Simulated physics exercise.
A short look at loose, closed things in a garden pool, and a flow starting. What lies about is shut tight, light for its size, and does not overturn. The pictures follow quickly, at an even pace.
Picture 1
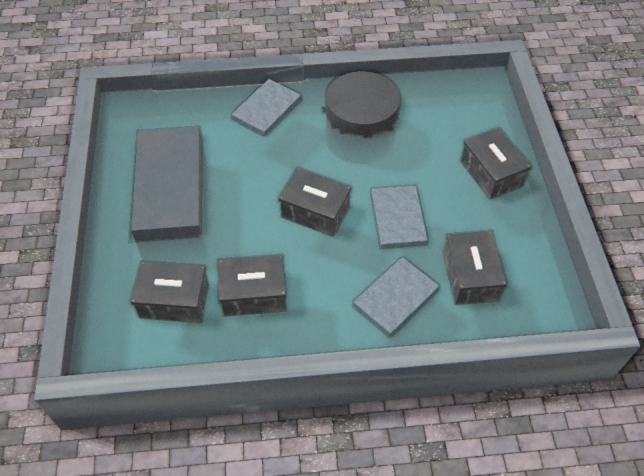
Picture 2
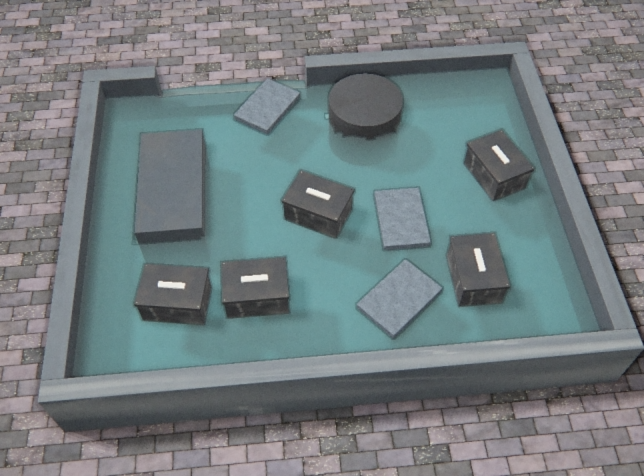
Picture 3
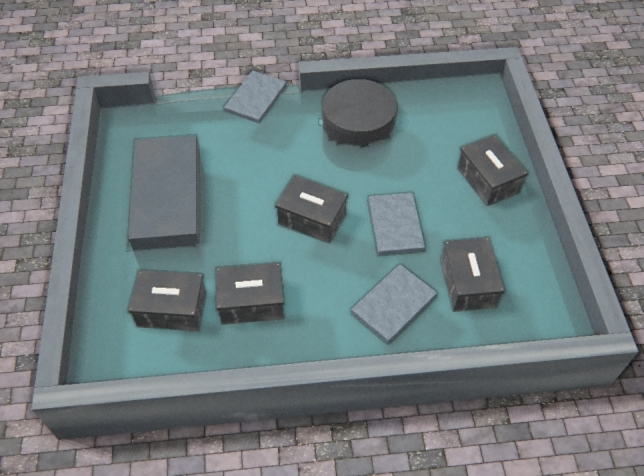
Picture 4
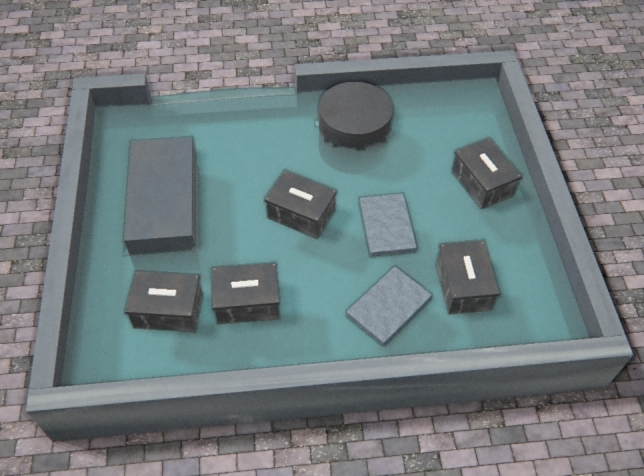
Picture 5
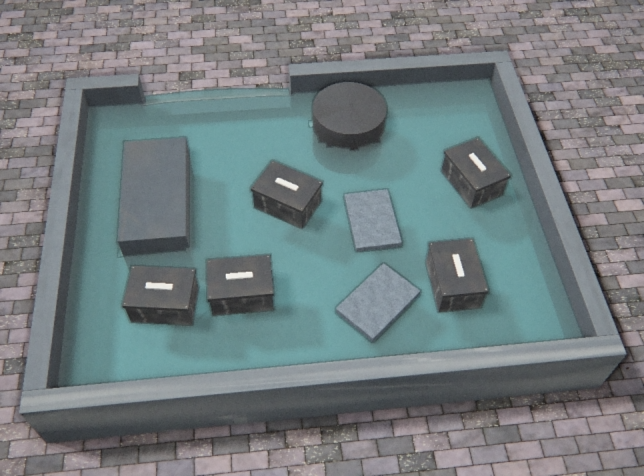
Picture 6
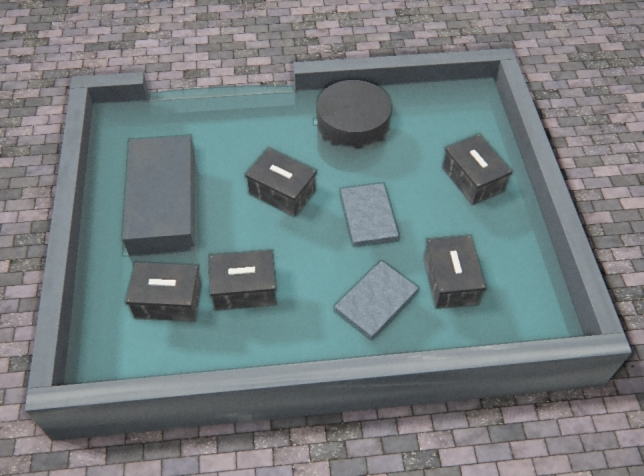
A section of the pool's back wall disappeared, and a pale slab slipped out through the gap; then the dark boxes and other slabs left in the greenish water drifted slightly, mostly leftward.
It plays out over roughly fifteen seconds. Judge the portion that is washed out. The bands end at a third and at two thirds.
It is between one and two thirds.
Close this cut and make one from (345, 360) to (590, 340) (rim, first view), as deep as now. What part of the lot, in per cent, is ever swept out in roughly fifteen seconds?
I make it 60 per cent.
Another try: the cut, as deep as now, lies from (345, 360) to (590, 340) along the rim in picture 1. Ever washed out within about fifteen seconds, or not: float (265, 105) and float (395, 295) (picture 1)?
In that order: Stays, yes.
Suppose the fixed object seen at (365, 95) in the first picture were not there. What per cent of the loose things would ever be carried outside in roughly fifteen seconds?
Near 20 in a hundred.
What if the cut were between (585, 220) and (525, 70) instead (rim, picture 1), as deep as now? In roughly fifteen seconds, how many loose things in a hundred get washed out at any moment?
Near 60 in a hundred.
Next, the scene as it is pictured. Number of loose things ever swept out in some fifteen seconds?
That makes 3.
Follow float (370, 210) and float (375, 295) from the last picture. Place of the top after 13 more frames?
Near (286, 177) and (332, 291).
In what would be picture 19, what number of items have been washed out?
I count 2.
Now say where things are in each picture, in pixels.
The first picture shows a tote at (315, 193), afloat; a float at (399, 214) floats; 0 of 8 have shifted.
The second picture shows a tote at (318, 195) floats; a float at (402, 216) floats; 1 of 8 have shifted.
The third picture shows a tote at (312, 200) floats; a float at (396, 221), afloat; 1 of 8 have shifted.
The fourth picture shows a tote at (301, 195), afloat, close to its start; a float at (388, 222), afloat, close to its start; 2 of 8 have shifted.
The fifth picture shows a tote at (287, 185), afloat, close to its start; a float at (373, 218), afloat, close to its start; 5 of 8 have shifted.
The sixth picture shows a tote at (281, 173), afloat, close to its start; a float at (369, 212), afloat, close to its start; 8 of 8 have shifted.
A moment on, 1 of 8 are out; 7 afloat.
Next, 2 of 8 are out; 6 afloat.
Later, 3 of 8 are out; 5 afloat.
In the end, 3 of 8 are out; 5 afloat.
